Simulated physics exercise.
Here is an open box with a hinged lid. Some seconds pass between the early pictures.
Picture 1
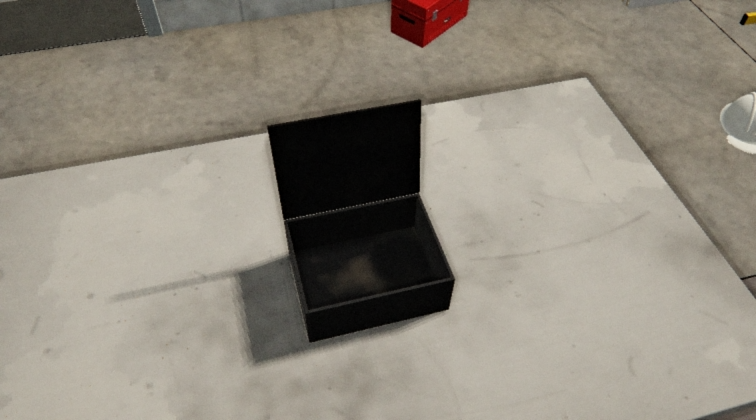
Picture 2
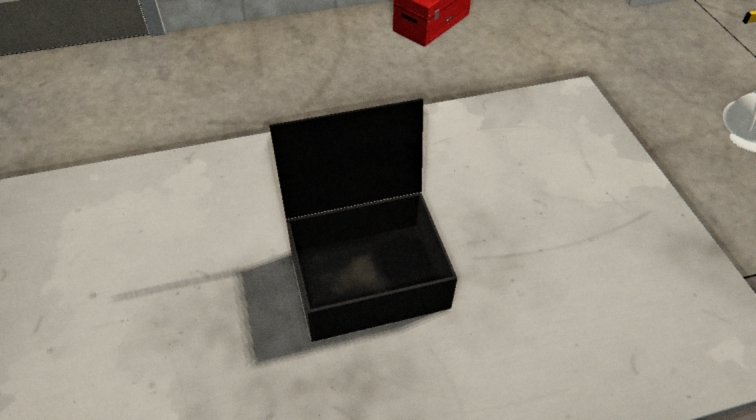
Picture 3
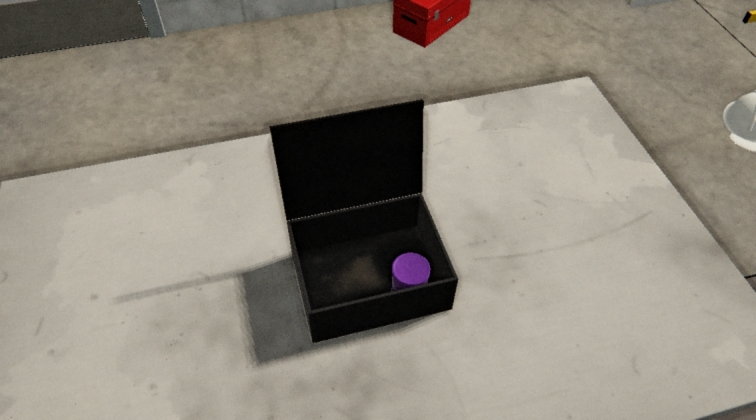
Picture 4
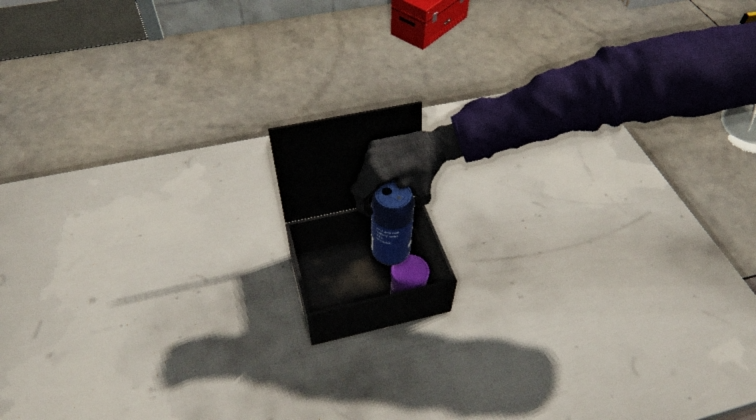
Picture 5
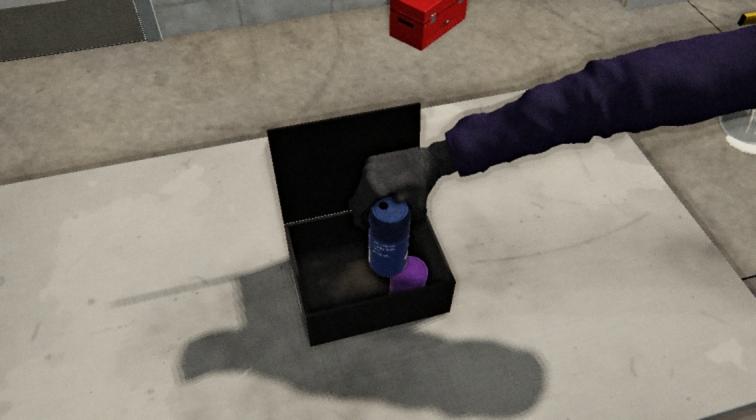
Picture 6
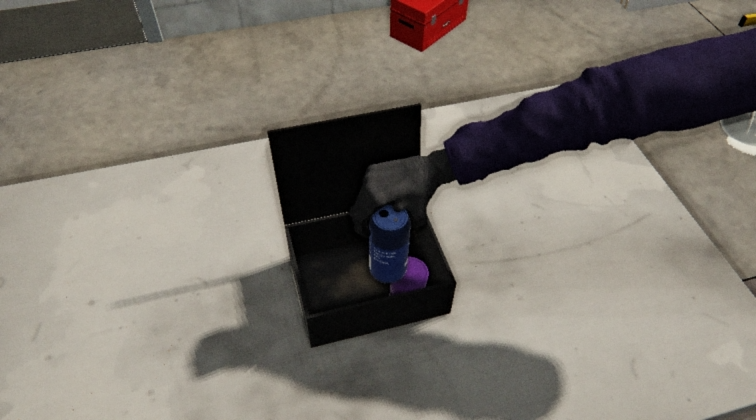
At the start, an open black box with a hinged lid sits empty on a pale surface. A purple tin then appears in its front right corner. Next, a gloved hand in a dark purple sleeve lowers a blue can into the box beside the tin, still holding it.
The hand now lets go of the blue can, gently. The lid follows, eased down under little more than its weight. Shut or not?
It sits on the rim.
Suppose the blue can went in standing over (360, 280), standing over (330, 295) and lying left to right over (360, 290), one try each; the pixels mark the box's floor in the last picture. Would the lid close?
First try: It will not close; second try: It is held up; third try: It shuts flat.
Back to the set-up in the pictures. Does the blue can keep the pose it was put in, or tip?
The blue can ends up tilted.
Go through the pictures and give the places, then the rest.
In the first picture, the last thing is not in view yet.
In the second picture, the last thing is not in view yet.
In the third picture, the last thing is not in view yet; purple tin (410, 280).
In the fourth picture, coming down; blue can (392, 225); purple tin (409, 282).
In the fifth picture, coming down; blue can (389, 238).
In the sixth picture, put in, still held; blue can (389, 245).
Then, 0.60 s after the last picture, blue can on its side near (356, 274); purple tin slid a little.
Then, 1.50 s after the last picture, lid 66° above the rim; blue can on its side near (366, 259); purple tin slid a little.
Then, 2.10 s after the last picture, lid 15° above the rim; blue can on its side near (366, 259); purple tin slid a little.
At rest, lid shut; tipped over in the box, blue can; purple tin in place. Seen from the same camera at the end, blue can near (365, 259).
